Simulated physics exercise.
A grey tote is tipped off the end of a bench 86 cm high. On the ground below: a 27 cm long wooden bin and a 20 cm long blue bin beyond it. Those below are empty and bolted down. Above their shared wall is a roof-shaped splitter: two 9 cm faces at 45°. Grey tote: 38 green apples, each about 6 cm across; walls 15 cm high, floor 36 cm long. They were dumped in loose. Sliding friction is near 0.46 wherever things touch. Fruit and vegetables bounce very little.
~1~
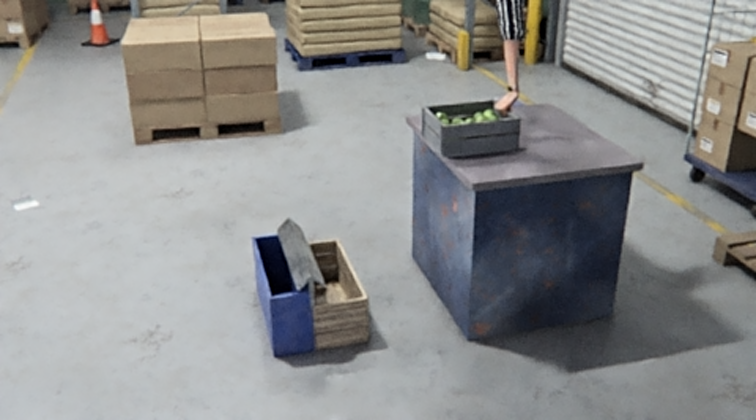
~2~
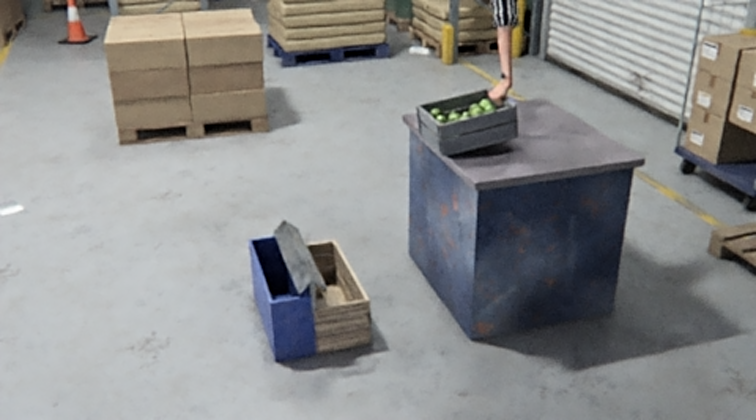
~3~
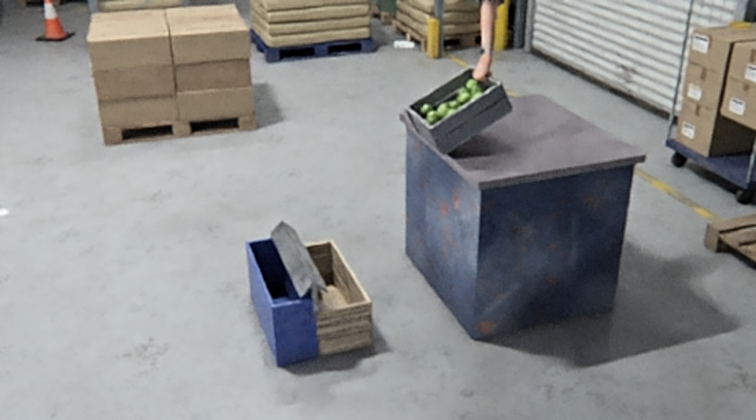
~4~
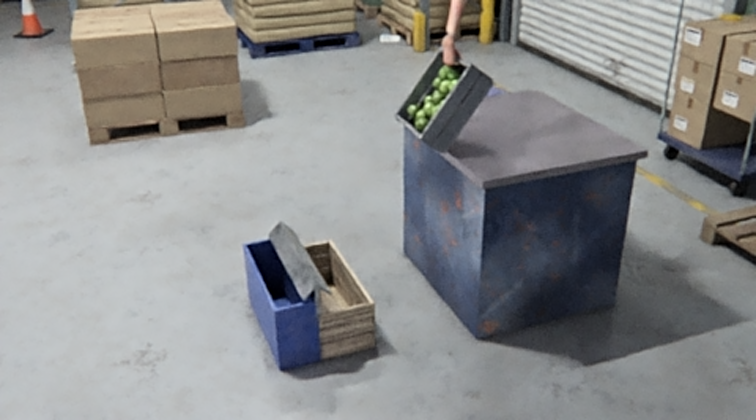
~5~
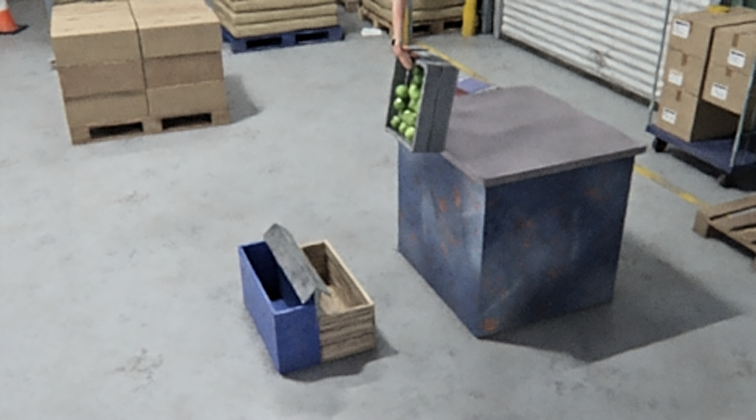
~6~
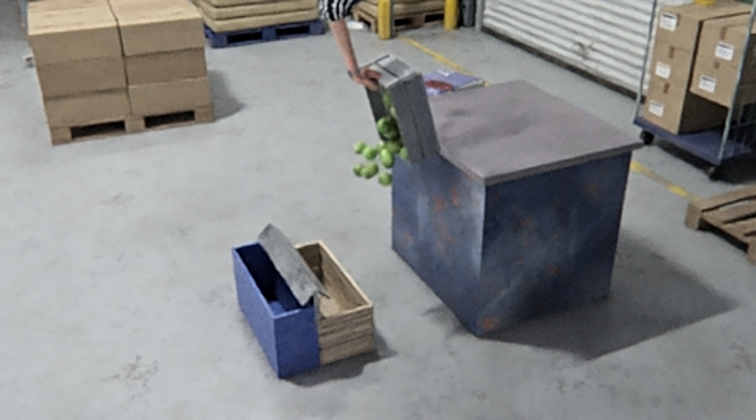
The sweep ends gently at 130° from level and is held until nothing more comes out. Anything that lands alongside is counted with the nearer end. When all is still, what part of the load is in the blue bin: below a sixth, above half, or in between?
In the end less than a sixth of them are in the blue bin.
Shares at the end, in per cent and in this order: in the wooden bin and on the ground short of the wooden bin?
Roughly 35 and 65 per cent.
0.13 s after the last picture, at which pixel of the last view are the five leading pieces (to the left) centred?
At about (340, 236).
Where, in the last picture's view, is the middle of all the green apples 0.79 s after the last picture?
At about (356, 303).
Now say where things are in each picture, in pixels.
In the first frame (each is followed by its nearest rim corner in this view), grey tote, (446, 125); blue bin, (272, 297); 0° from level; none out.
Grey tote, (442, 124); 7° from level, in the second frame.
Grey tote, (432, 127); 26° from level, in the third frame.
Grey tote, (421, 135); 52° from level, in the fourth frame.
Grey tote, (412, 149); 80° from level, in the fifth frame.
Grey tote, (409, 163); blue bin, (275, 317); 106° from level; 11 out, the lowest apple at (359, 170), in the sixth frame.
Then, 0.13 s after the last picture, tilt 118°; 22 still in the grey tote and 16 in the air.
Then, 0.28 s after the last picture, tilt 127°; 4 still in the grey tote, 6 in the wooden bin, 4 on the ground short of the wooden bin and 24 in the air.
Then, 0.51 s after the last picture, tilt 130°; 14 in the wooden bin, 14 on the ground short of the wooden bin and 10 in the air.
When it is over (0.79 s after the last picture), 14 in the wooden bin and 24 on the ground short of the wooden bin. Asked share, 0 of 38, 0 per cent.
